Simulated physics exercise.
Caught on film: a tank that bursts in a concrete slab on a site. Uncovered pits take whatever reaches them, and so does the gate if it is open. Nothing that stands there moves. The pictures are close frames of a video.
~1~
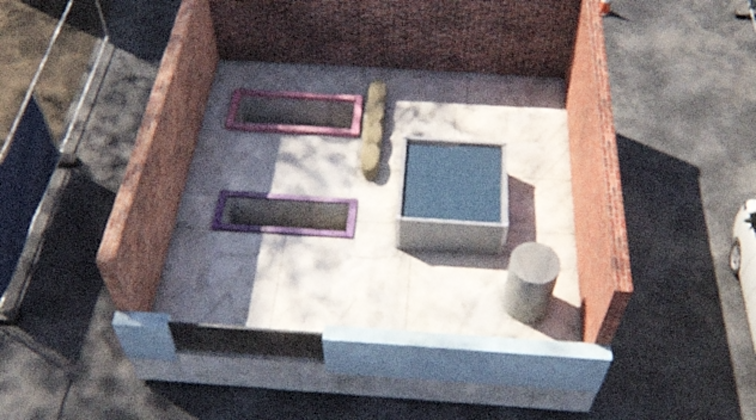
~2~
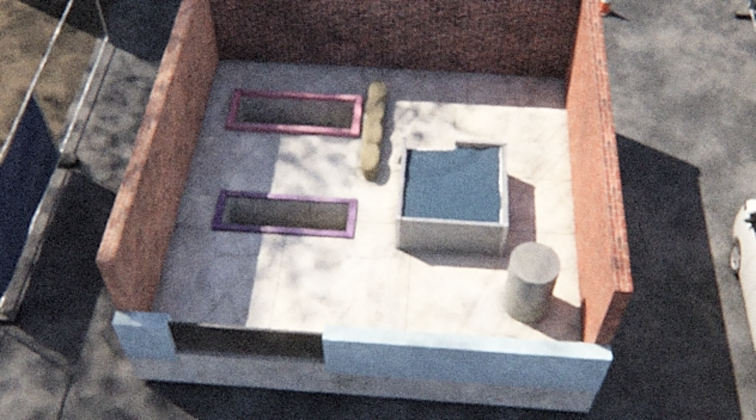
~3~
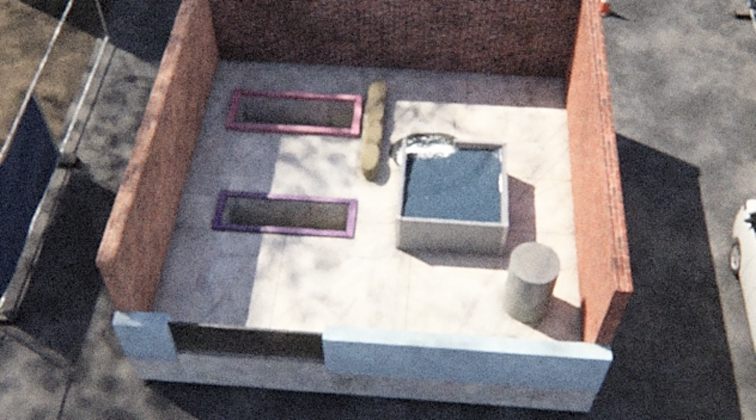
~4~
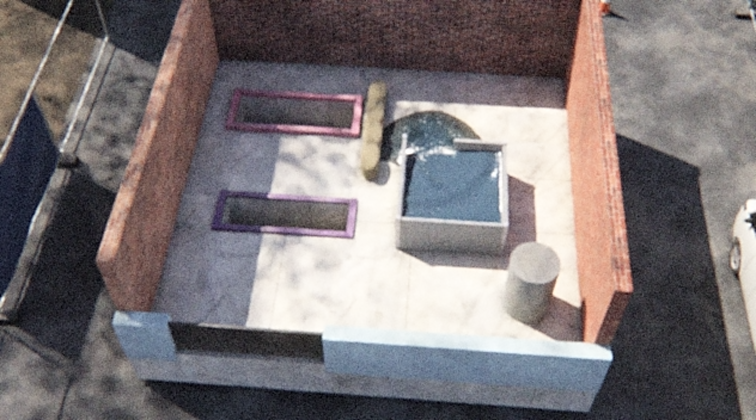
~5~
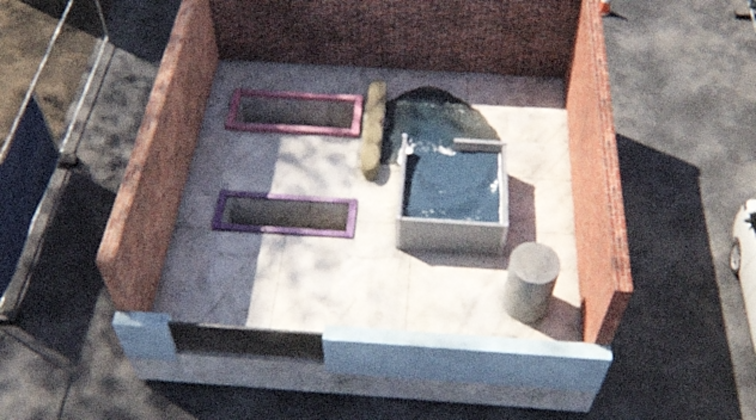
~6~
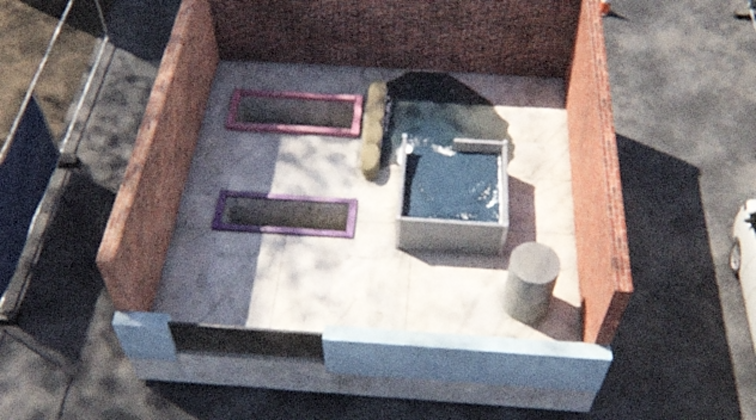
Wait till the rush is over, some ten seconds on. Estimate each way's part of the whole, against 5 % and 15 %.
The gate takes not even 5 %; the purple pit takes not even 5 %; the pink pit takes not even 5 %.
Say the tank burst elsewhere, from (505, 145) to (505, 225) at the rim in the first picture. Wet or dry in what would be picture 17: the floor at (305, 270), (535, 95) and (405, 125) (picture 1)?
In turn: Clear, wet, no water.
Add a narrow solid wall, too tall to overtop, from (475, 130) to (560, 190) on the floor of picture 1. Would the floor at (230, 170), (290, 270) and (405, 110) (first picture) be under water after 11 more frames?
One after the other: No water, clear, awash.
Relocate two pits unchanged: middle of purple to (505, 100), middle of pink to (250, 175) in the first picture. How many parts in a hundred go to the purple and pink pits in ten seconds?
Roughly, in per cent: Purple 40, pink 2.
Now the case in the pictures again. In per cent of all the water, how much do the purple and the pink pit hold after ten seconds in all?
Roughly 0 per cent, then 2 per cent.
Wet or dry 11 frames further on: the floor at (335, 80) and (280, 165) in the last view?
In that order: Covered, not flooded.
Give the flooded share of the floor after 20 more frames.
Some 35 per cent.
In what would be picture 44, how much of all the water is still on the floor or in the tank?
Close to 98 %.
A moment on, water covers 15 % of the floor; the gate 0 %, the purple pit 0 %, the pink pit 0 %.
Next, water covers 25 % of the floor; the gate 0 %, the purple pit 0 %, the pink pit 0 %.
Then, water covers 35 % of the floor; the gate 0 %, the purple pit 0 %, the pink pit 0 %.
Later, water covers 65 % of the floor; the gate 0 %, the purple pit 0 %, the pink pit 1 %.
In the end, water covers 85 % of the floor; the gate 0 %, the purple pit 0 %, the pink pit 2 %.
